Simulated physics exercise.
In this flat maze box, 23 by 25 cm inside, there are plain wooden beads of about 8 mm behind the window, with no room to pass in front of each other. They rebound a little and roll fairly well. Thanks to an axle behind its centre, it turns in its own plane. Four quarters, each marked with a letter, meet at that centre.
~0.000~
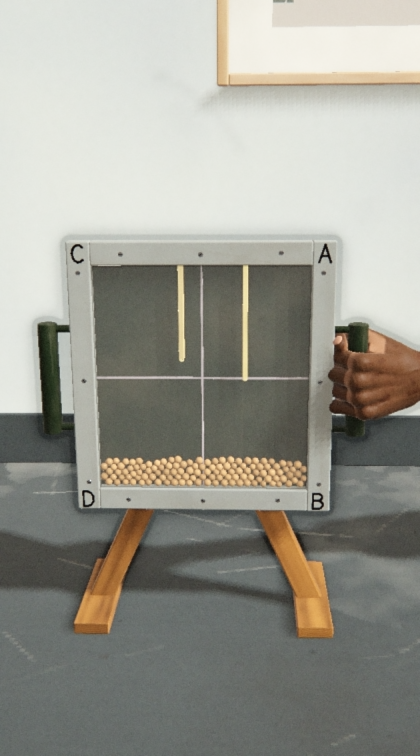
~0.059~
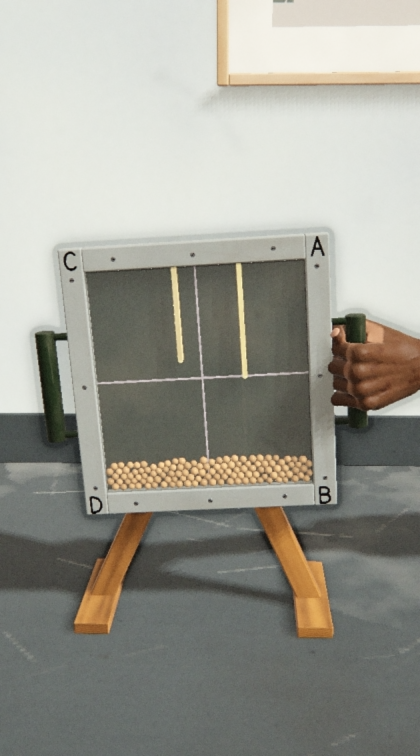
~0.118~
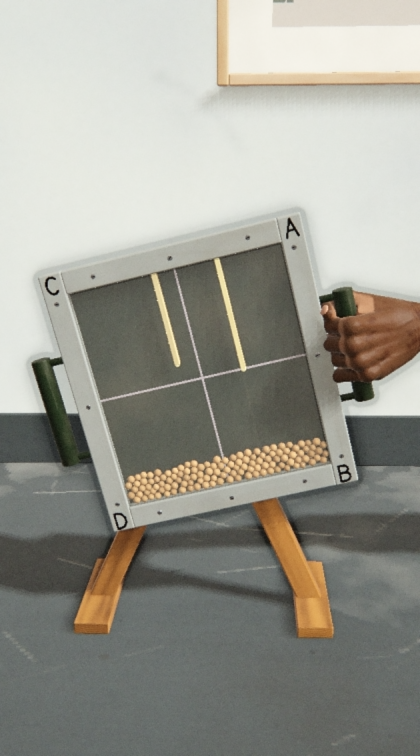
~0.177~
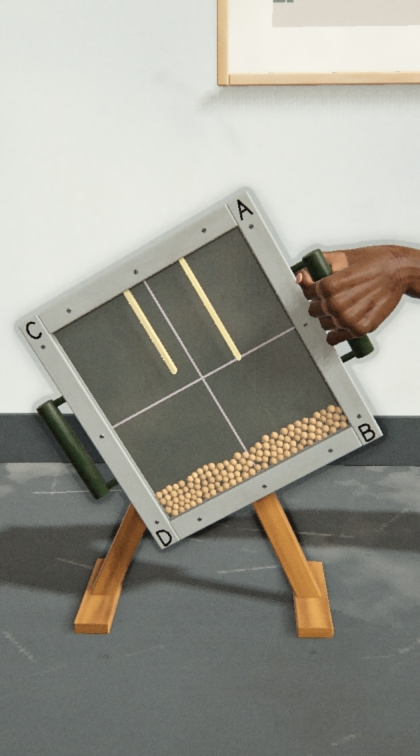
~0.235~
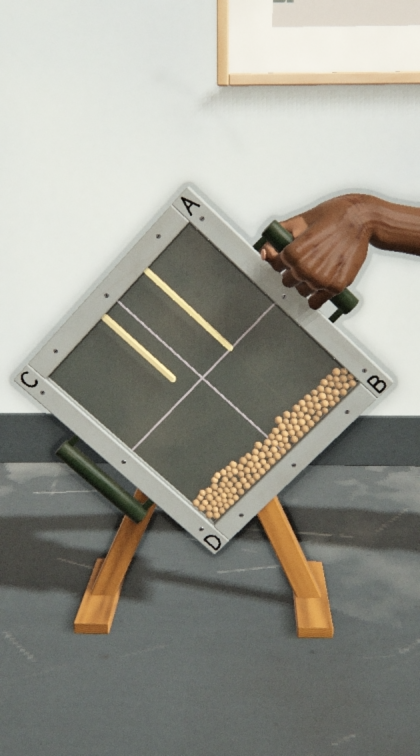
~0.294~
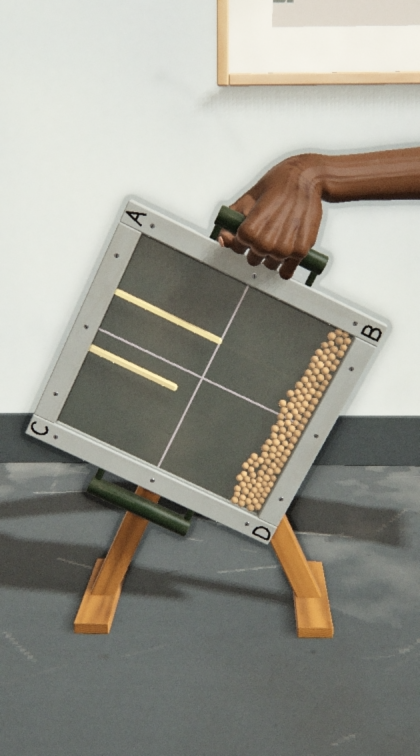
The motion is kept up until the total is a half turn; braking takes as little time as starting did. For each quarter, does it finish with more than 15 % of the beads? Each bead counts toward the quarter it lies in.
Quarter A: No; quarter B: No; quarter C: Yes; quarter D: No.
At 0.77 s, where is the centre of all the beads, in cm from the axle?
About 7 cm right and 8 cm below.
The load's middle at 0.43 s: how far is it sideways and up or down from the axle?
Offset from axle: Approx. 10 cm right, 2 cm below.
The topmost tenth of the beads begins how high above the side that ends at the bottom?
Roughly 7 cm.
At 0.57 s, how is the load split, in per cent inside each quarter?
Quarter A: 0; quarter B: 5; quarter C: 40; quarter D: 55.
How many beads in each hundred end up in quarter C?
Share ending there: Approx. 95 %.
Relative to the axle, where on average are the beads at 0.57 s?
Roughly 8 cm to the right of the axle and 3 cm below it.
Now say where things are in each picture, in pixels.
In the first frame, level, about 120 beads; beads centred (202, 473); top one (178, 460); A (325, 253), B (318, 501), C (77, 254), D (89, 499).
In the second frame, turned 3° anticlockwise; beads centred (207, 472); top one (268, 458).
In the third frame, turned 14° anticlockwise; beads centred (223, 471); top one (316, 442).
In the fourth frame, turned 30° anticlockwise; beads centred (247, 463); top one (331, 409).
In the fifth frame, turned 47° anticlockwise; beads centred (269, 449); top one (344, 371).
In the sixth frame, turned 64° anticlockwise; beads centred (287, 429); top one (339, 332); A (135, 216), B (372, 332), C (39, 429), D (262, 532); walls (113, 290) to (219, 341), (88, 346) to (175, 387).
After 0.43 s it has turned 104°, the beads' middle is 10 cm right of and 2 cm below the axle; by quarter, B 25 %, D 75 %.
After 0.57 s it has turned 145°, the beads' middle is 8 cm right of and 3 cm below the axle; by quarter, B 5 %, C 40 %, D 55 %.
All still by 1.5 s, A 5 %, B 0 %, C 95 %, D 0 %.
